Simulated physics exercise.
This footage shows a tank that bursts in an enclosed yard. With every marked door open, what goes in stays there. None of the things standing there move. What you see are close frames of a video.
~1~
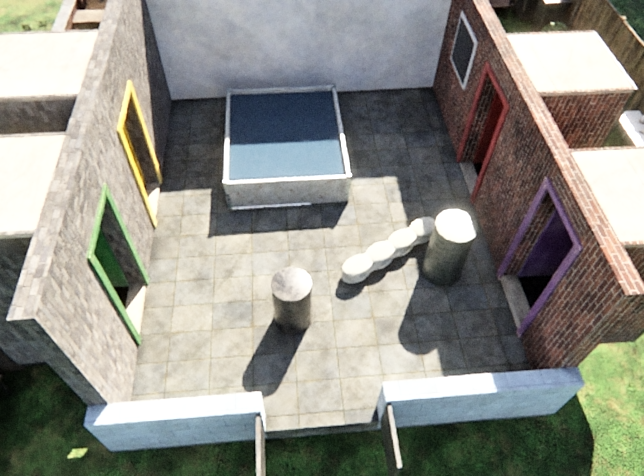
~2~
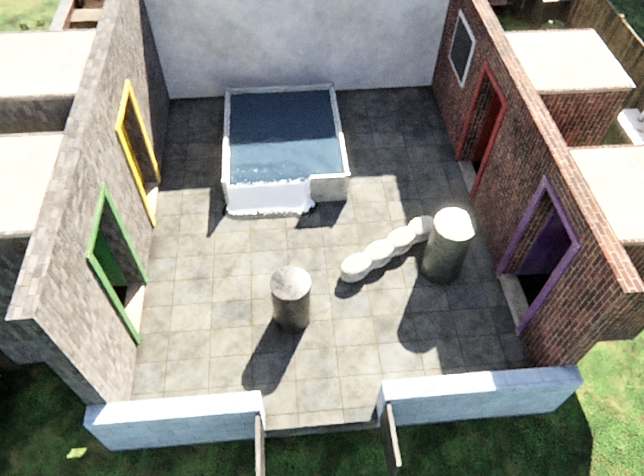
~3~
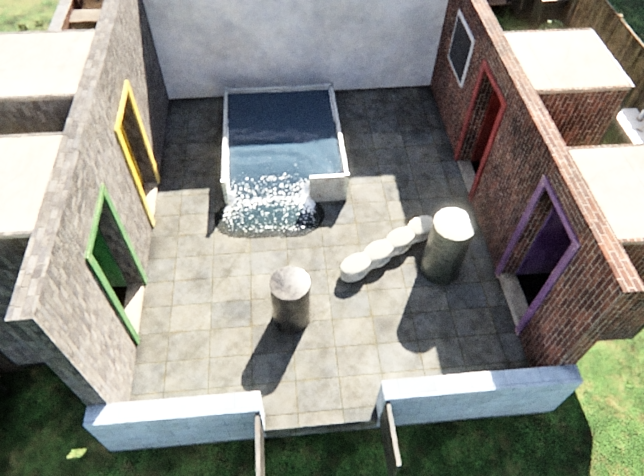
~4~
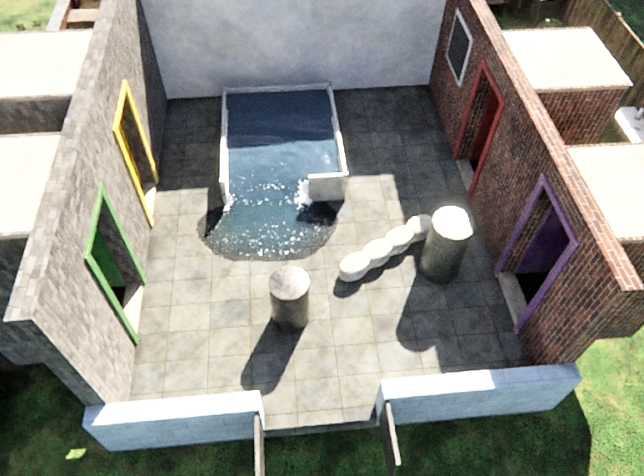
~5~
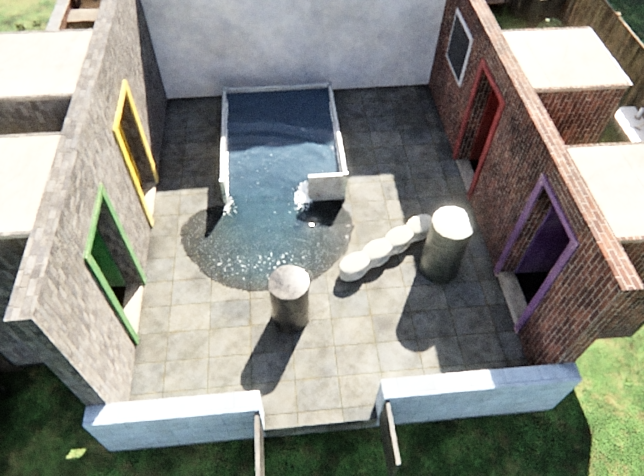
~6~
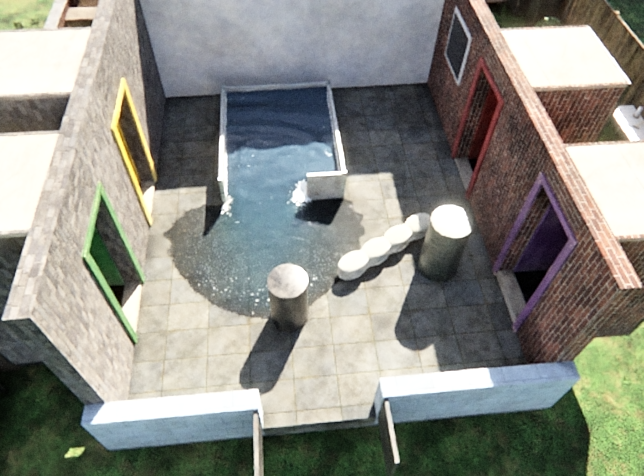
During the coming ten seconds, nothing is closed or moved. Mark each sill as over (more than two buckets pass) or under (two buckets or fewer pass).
The yellow door is under, the purple door is under, the red door is under, the green door is over.
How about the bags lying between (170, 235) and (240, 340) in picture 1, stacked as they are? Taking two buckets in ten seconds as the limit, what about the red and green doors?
In ten seconds the red door doesn't reach it and the green door doesn't reach it.
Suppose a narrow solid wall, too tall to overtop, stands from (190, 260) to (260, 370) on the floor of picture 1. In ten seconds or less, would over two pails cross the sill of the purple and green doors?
The purple door remains below, and the green door remains below.
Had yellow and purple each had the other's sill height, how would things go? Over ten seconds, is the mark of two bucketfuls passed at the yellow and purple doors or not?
Yellow door: Falls short; purple door: Exceeds the limit.
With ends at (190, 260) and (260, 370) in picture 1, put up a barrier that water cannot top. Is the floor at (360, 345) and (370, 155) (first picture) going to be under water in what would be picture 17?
Soaked, not wet.
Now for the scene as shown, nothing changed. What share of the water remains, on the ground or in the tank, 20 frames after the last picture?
About 94 %.
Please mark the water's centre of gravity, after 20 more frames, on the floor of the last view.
Somewhere near (267, 246).
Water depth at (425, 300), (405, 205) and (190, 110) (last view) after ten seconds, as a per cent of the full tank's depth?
Around 12, 4 and 16 %.
A moment on, water covers 30 % of the floor; the yellow door not reached, the purple door not reached, the red door not reached, the green door wet at the sill, nothing in.
Next, water covers 40 % of the floor; the yellow door not reached, the purple door not reached, the red door not reached, the green door under two buckets in.
Then, water covers 50 % of the floor; the yellow door wet at the sill, nothing in, the purple door wet at the sill, nothing in, the red door not reached, the green door over two buckets in.
Later, water covers 65 % of the floor; the yellow door wet at the sill, nothing in, the purple door wet at the sill, nothing in, the red door wet at the sill, nothing in, the green door far over two buckets in.
In the end, water covers 95 % of the floor; the yellow door under two buckets in, the purple door under two buckets in, the red door wet at the sill, nothing in, the green door far over two buckets in.
